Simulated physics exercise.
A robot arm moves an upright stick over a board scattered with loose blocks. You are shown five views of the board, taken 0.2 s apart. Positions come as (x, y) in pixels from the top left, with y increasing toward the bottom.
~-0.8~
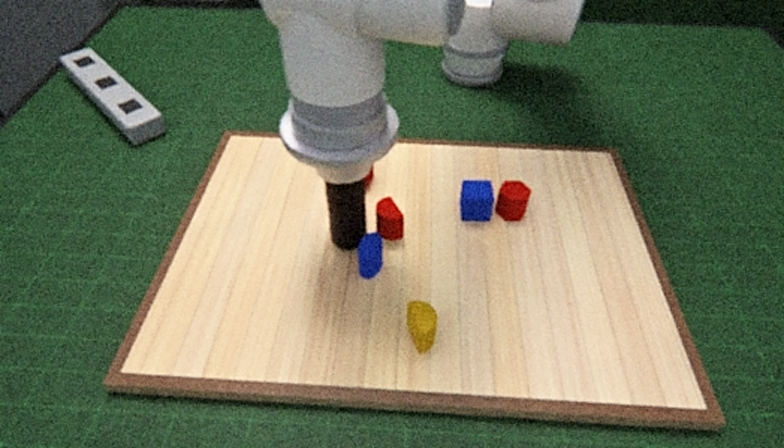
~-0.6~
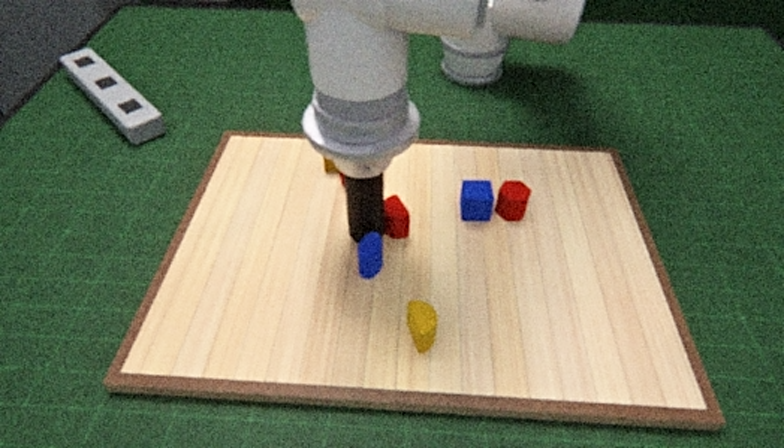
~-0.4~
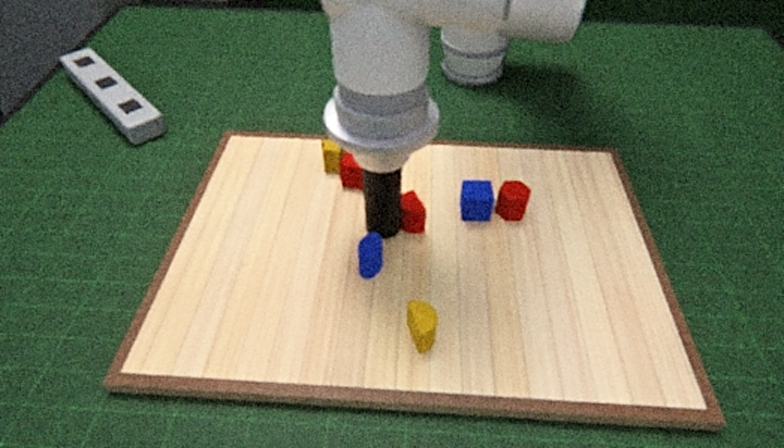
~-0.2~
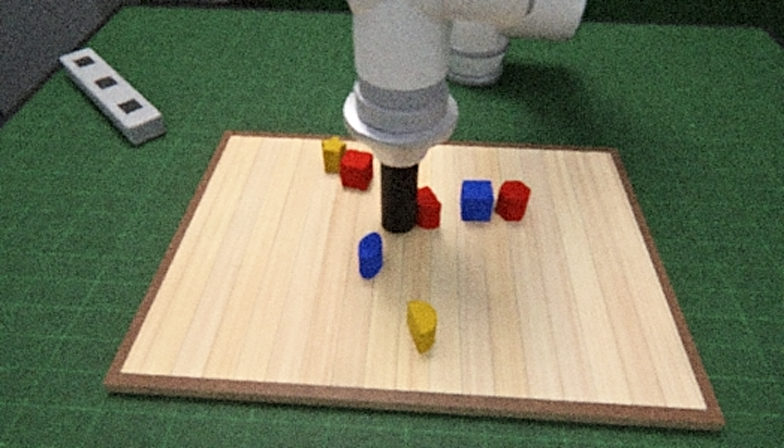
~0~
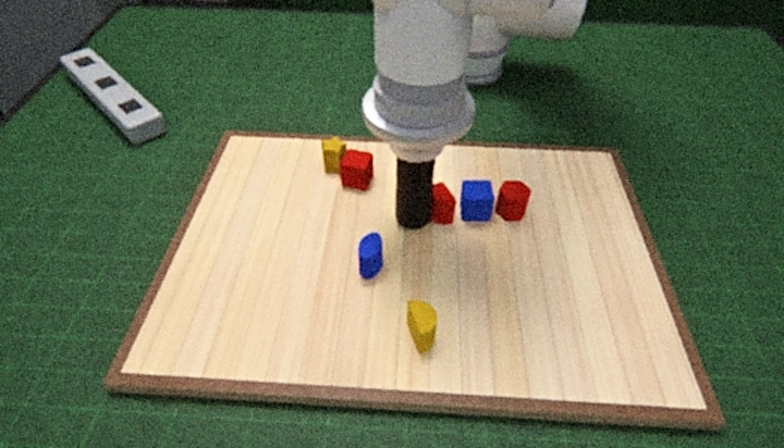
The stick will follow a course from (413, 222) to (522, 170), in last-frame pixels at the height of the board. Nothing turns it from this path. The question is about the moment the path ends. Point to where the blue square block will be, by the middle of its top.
It should be at about (535, 184).
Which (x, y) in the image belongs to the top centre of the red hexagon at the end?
My best guess is (561, 200).
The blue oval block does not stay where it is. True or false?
The statement is false.
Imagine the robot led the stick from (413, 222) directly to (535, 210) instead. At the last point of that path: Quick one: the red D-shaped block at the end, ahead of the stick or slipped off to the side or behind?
It is still there in front.
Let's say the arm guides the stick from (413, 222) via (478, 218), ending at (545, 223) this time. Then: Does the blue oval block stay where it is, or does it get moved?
At the moment the path ends, the blue oval block still stands where it did.
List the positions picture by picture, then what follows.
In the first picture, stick's lower end at (349, 237); blue oval block at (370, 244); red D-shaped block at (389, 208); blue square block at (478, 189); red hexagon at (516, 189).
In the second picture, stick at (367, 231); red D-shaped block at (395, 206).
In the third picture, stick at (383, 226); red D-shaped block at (412, 201).
In the fourth picture, stick at (398, 221); red D-shaped block at (427, 197).
In the fifth picture, stick at (413, 217); blue oval block at (370, 244); red D-shaped block at (442, 193); blue square block at (478, 189); red hexagon at (516, 189).
What follows on the original path. One third of the way, stick at (453, 198); red D-shaped block at (485, 180), turned 45° clockwise; blue square block at (508, 188), turned 20° clockwise; red hexagon at (539, 191).
Two thirds of the way, stick at (489, 181); red D-shaped block at (523, 169), turned 85° clockwise; blue square block at (535, 184), turned 60° clockwise; red hexagon at (561, 200), turned 30° clockwise.
At the end, stick at (523, 165); blue oval block still; red D-shaped block at (546, 165), turned 115° clockwise; blue square block at (535, 184), turned 65° clockwise; red hexagon at (561, 200), turned 30° clockwise.
